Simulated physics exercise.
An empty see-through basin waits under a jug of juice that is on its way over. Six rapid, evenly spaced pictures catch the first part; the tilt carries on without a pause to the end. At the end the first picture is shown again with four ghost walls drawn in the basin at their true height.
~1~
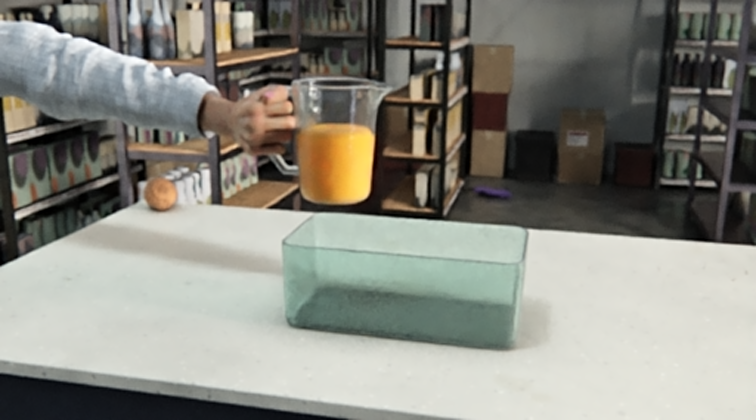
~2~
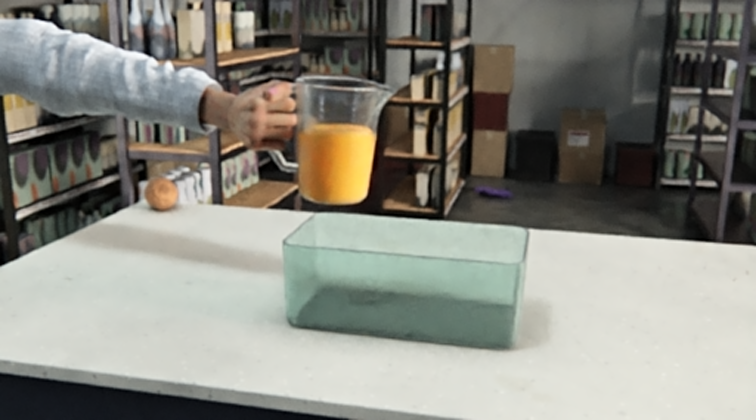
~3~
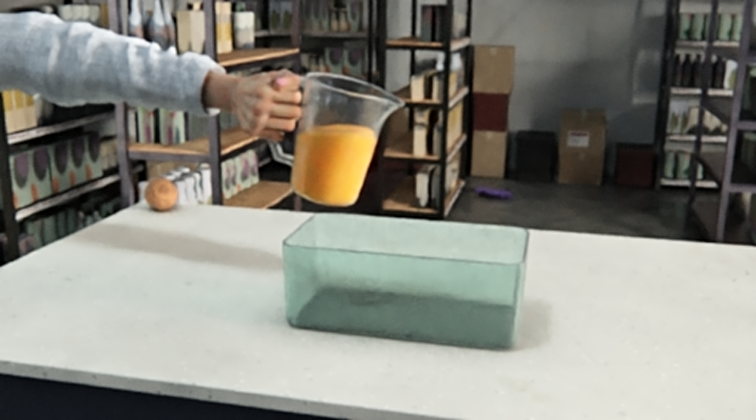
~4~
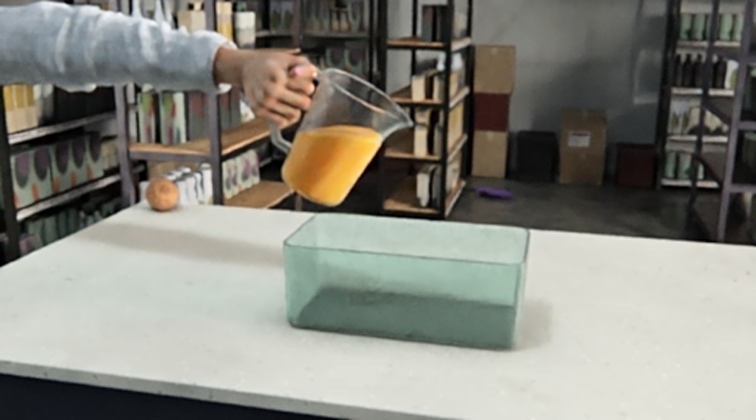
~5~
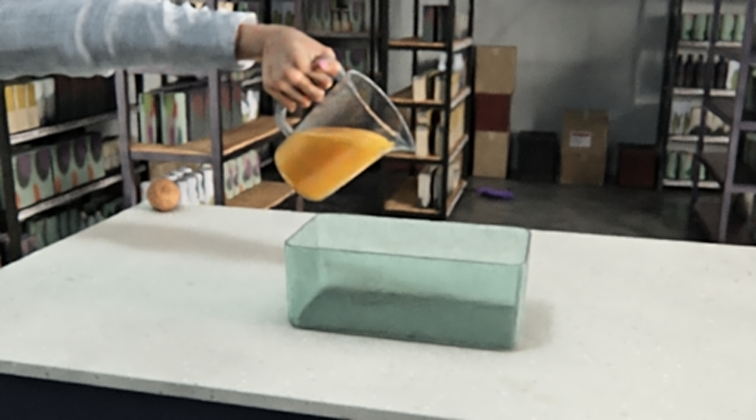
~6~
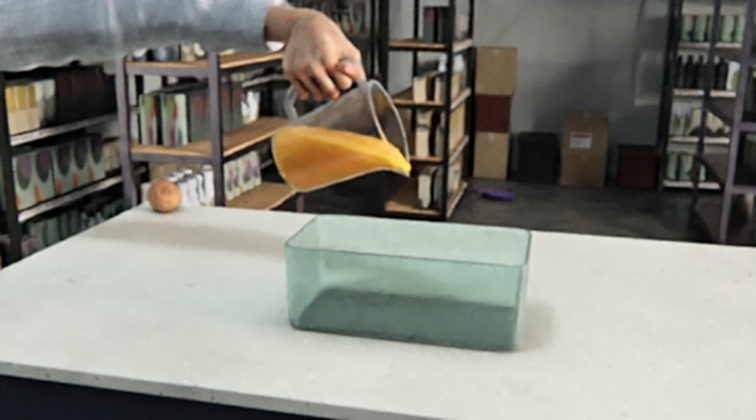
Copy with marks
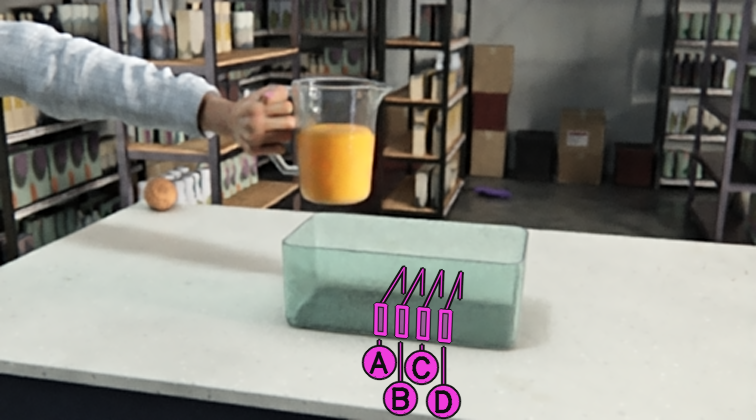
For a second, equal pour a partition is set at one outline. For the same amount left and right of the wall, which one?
Use slot C.
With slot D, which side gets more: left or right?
More ends on the left.
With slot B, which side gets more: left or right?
More ends on the right.
In magenta, A at (379, 340); B at (400, 342); C at (421, 345); D at (443, 347).
Choosing A, about 6 % ends left of the wall and 92 % right of it.
Choosing B, about 6 % ends left of the wall and 93 % right of it.
Choosing C, about 48 % ends left of the wall and 51 % right of it.
Choosing D, about 86 % ends left of the wall and 10 % right of it; 4 % is lost outside.
